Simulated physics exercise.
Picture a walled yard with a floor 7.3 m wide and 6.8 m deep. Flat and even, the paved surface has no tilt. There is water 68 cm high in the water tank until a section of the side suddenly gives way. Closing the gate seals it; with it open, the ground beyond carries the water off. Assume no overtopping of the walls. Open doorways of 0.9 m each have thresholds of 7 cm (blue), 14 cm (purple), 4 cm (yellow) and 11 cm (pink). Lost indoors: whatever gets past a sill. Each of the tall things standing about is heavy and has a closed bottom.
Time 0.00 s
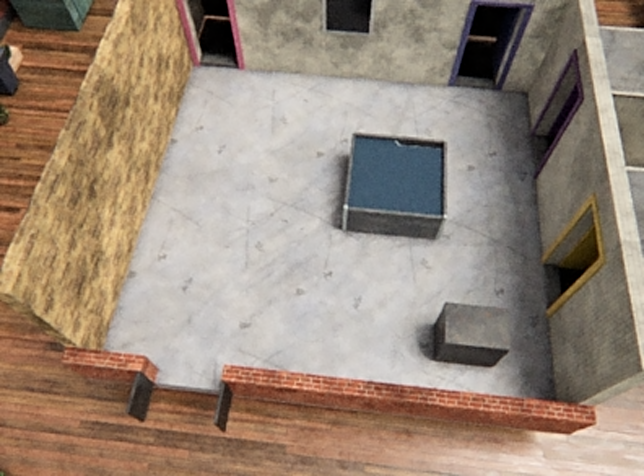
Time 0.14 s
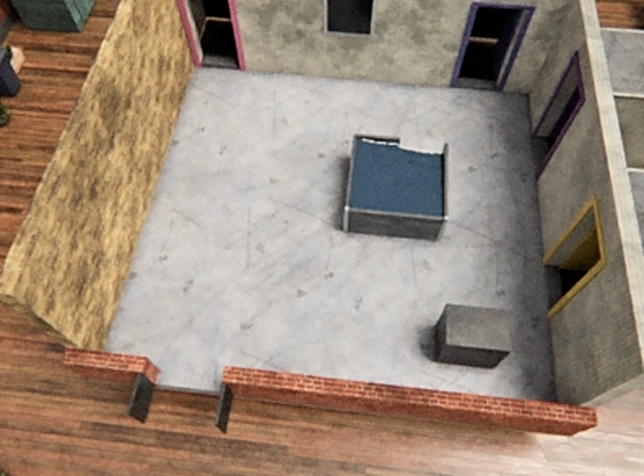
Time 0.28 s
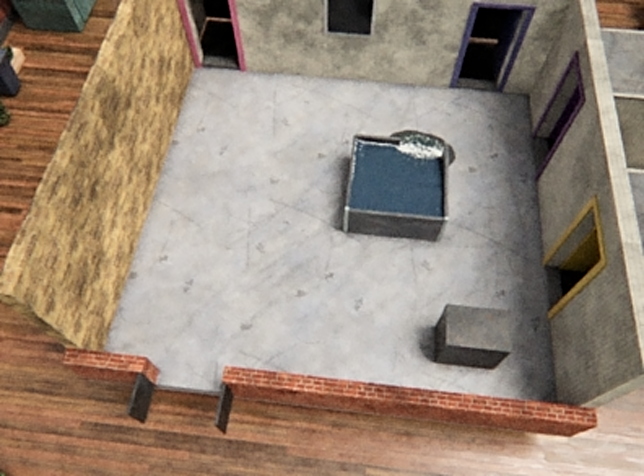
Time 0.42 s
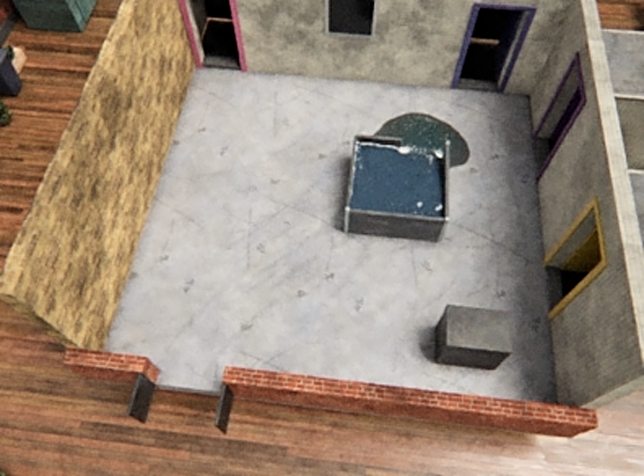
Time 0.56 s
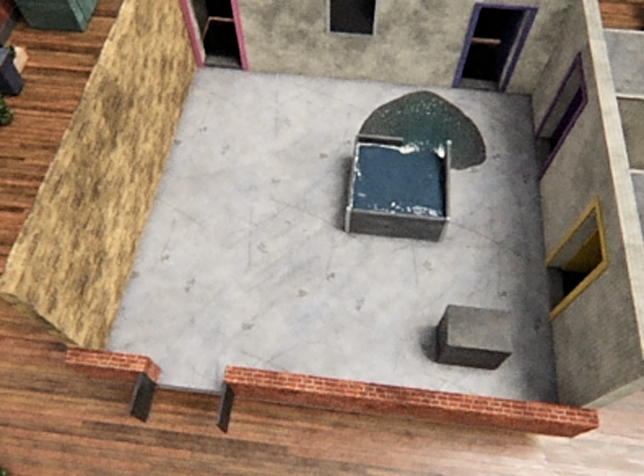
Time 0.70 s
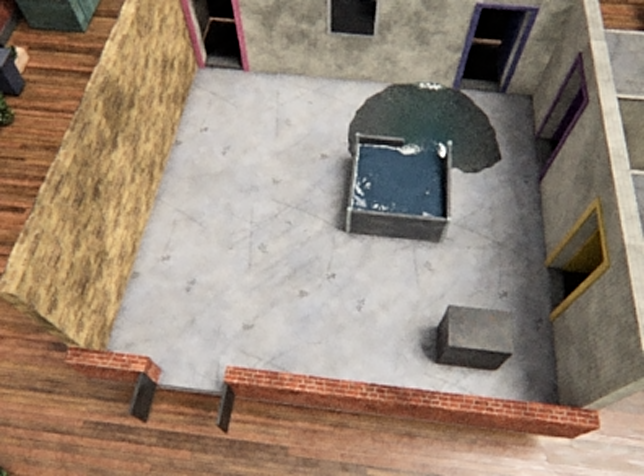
Water poured out through a gap in the far side of a square tank in a walled yard, spreading across the pale floor behind it in a widening dark puddle toward the back wall.
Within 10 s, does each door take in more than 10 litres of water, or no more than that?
At the blue door the inflow will break the limit. At the purple door the inflow will remain within the limit. At the yellow door the inflow will remain within the limit. At the pink door the inflow will remain within the limit.
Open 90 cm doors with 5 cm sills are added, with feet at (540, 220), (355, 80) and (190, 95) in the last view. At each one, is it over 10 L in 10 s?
In sequence the answers are less than that, more than that and more than that.
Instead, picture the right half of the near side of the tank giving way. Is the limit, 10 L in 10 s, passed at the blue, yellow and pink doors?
Result: Blue limit not passed, yellow limit passed, pink limit not passed.
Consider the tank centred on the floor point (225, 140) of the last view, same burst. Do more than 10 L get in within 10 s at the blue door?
In that case blue comes out short of the limit.
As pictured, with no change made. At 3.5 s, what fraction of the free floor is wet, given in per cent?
Some 35 per cent of the floor is wet.
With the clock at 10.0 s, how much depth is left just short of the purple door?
It comes to near 5.0 cm.
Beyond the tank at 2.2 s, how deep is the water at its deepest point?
Max around 33 cm.
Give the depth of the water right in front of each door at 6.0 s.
Blue 12 cm, purple 7 cm, yellow 3 cm, pink 7 cm.
After 1.4 s water covers 15 % of the floor and is deepest (34 cm) near (422, 161); blue door 22 cm at the sill, 21 L in, purple door not reached, yellow door not reached, pink door not reached.
After 2.2 s water covers 20 % of the floor and is deepest (33 cm) near (526, 97); blue door 19 cm at the sill, 87 L in, purple door 3 cm at the sill, 0 L in, yellow door not reached, pink door not reached.
After 3.5 s water covers 35 % of the floor and is deepest (22 cm) near (526, 97); blue door 17 cm at the sill, 149 L in, purple door 7 cm at the sill, 0 L in, yellow door not reached, pink door 3 cm at the sill, 0 L in.
After 6.0 s water covers 55 % of the floor and is deepest (12 cm) near (459, 97); blue door 12 cm at the sill, 207 L in, purple door 7 cm at the sill, 0 L in, yellow door 3 cm at the sill, 0 L in, pink door 7 cm at the sill, 0 L in.
After 10.0 s water covers 90 % of the floor and is deepest (7 cm) near (527, 110); blue door 6 cm at the sill, 221 L in, purple door 5 cm at the sill, 0 L in, yellow door 2 cm at the sill, 0 L in, pink door 5 cm at the sill, 0 L in.
